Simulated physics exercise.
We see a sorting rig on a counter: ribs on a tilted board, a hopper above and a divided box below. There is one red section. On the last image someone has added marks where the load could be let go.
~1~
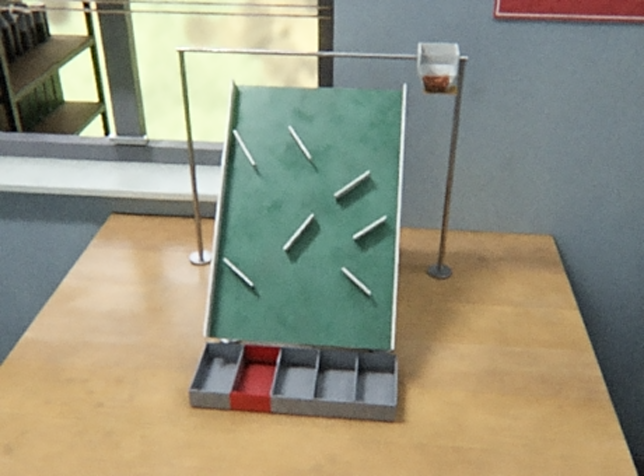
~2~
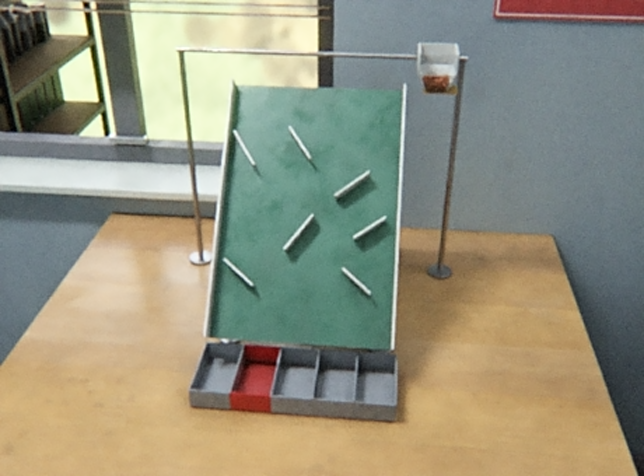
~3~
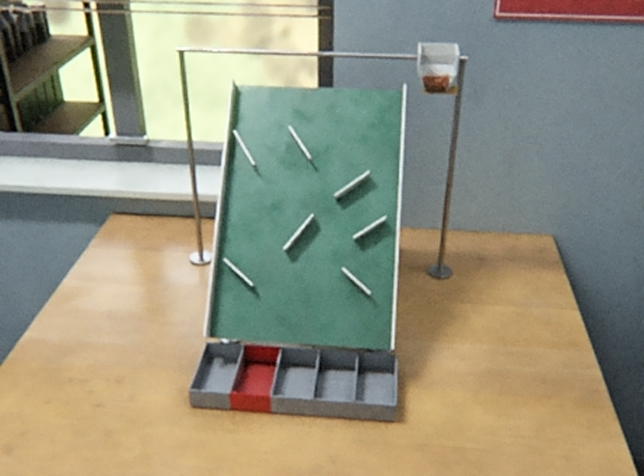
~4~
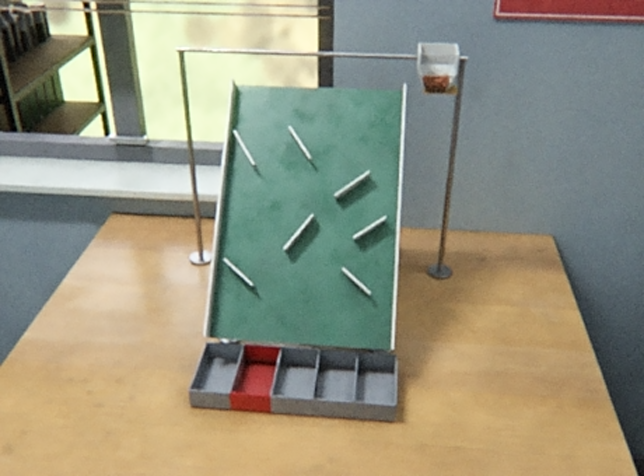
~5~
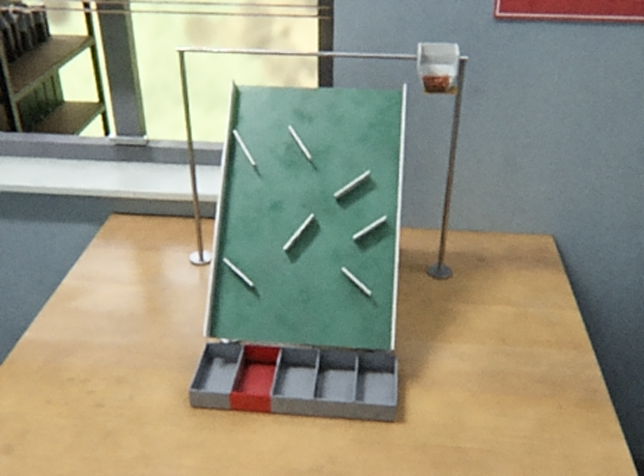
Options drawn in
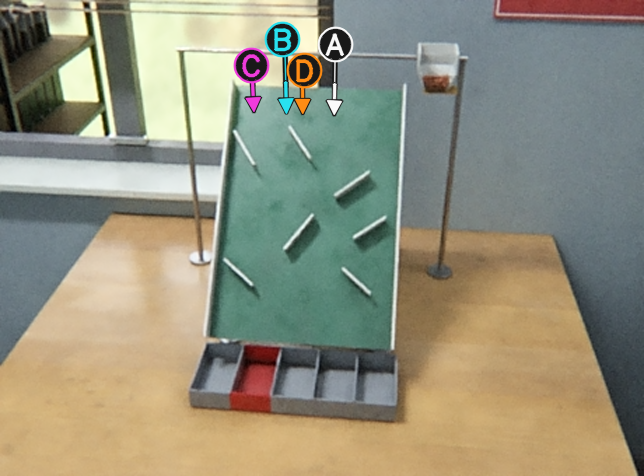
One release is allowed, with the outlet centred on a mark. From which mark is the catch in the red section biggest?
C is best.
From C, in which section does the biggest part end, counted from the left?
It is the second one.
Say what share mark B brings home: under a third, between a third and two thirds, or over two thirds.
Mark B gives between a third and two thirds.
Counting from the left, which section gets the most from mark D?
It is the third one.
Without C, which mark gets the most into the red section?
Here it is mark B.
On the marked copy, mark A meets the board at (334, 109); mark B meets the board at (286, 108); mark C meets the board at (253, 106); mark D meets the board at (302, 108).
If A is chosen, a small part in the red section, most in other sections, a small part outside the box.
If B is chosen, about a third in the red section, about half in other sections, a small part outside the box.
If C is chosen, about two thirds in the red section, a small part in other sections, a stray few held on the board, a small part outside the box.
If D is chosen, a small part in the red section, about two thirds in other sections, a stray few held on the board, about a quarter outside the box.
